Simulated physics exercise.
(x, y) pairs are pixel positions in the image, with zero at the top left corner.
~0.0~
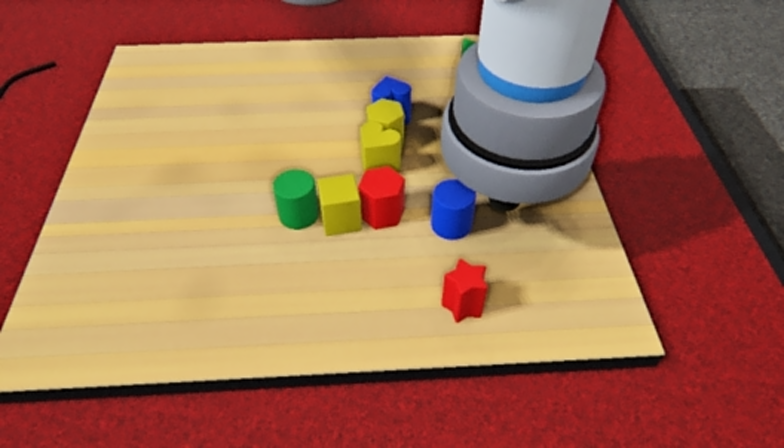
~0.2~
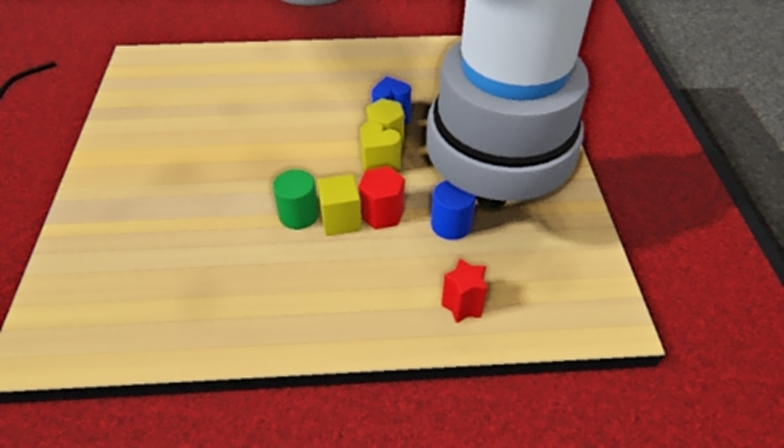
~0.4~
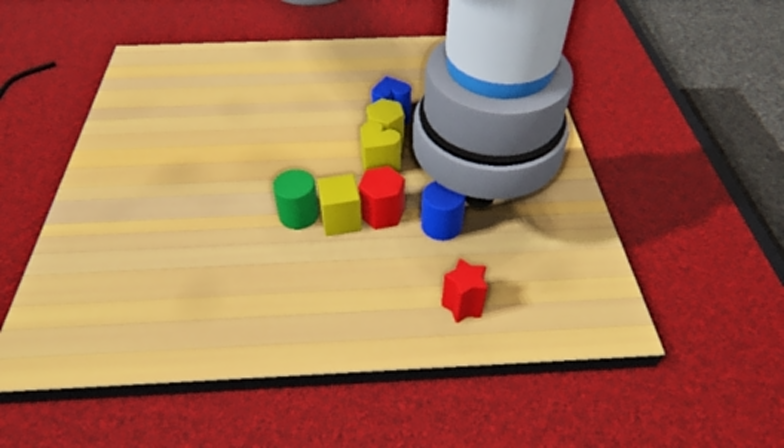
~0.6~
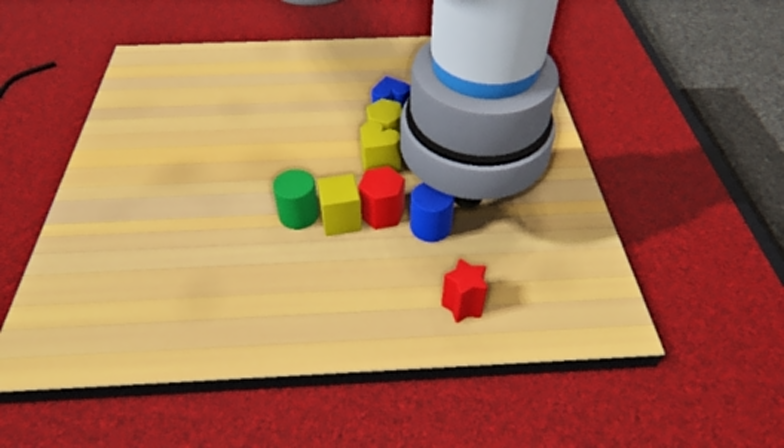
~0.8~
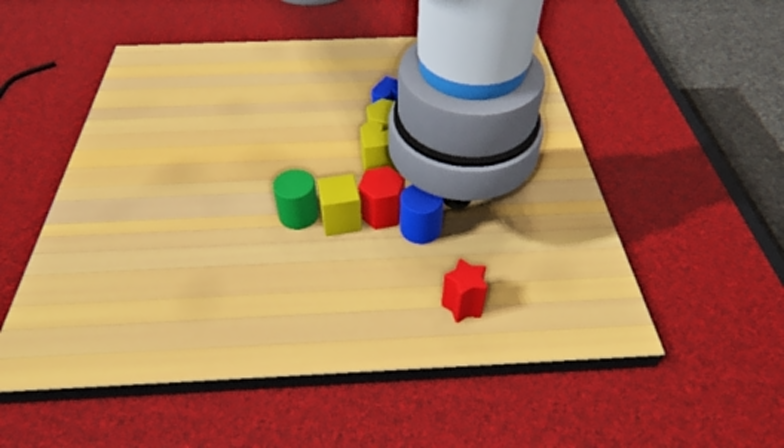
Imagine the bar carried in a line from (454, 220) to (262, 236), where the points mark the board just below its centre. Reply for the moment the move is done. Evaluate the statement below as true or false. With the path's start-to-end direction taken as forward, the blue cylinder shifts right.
That is false.
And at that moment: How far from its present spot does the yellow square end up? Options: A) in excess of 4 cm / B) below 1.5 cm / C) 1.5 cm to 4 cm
My pick is A.
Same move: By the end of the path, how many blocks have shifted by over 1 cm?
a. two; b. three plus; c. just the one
Correct choice: B.
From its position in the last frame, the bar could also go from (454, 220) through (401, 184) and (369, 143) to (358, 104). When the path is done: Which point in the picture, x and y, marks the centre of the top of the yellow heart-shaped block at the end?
It should be at about (333, 103).
The first path, step by step. One third of the way, bar at (390, 204); green cylinder at (272, 181); yellow square at (312, 181); red hexagon at (353, 182), turned 40° clockwise; blue cylinder at (373, 219).
Two thirds of the way, bar at (324, 209); green cylinder at (218, 171); yellow square at (264, 165), turned 40° clockwise; red hexagon at (296, 179), turned 70° clockwise; blue cylinder at (358, 224).
At the end, bar at (257, 215); green cylinder at (211, 169); yellow square at (249, 151), turned 85° clockwise; red hexagon at (249, 178), turned 125° clockwise; blue cylinder at (358, 224).
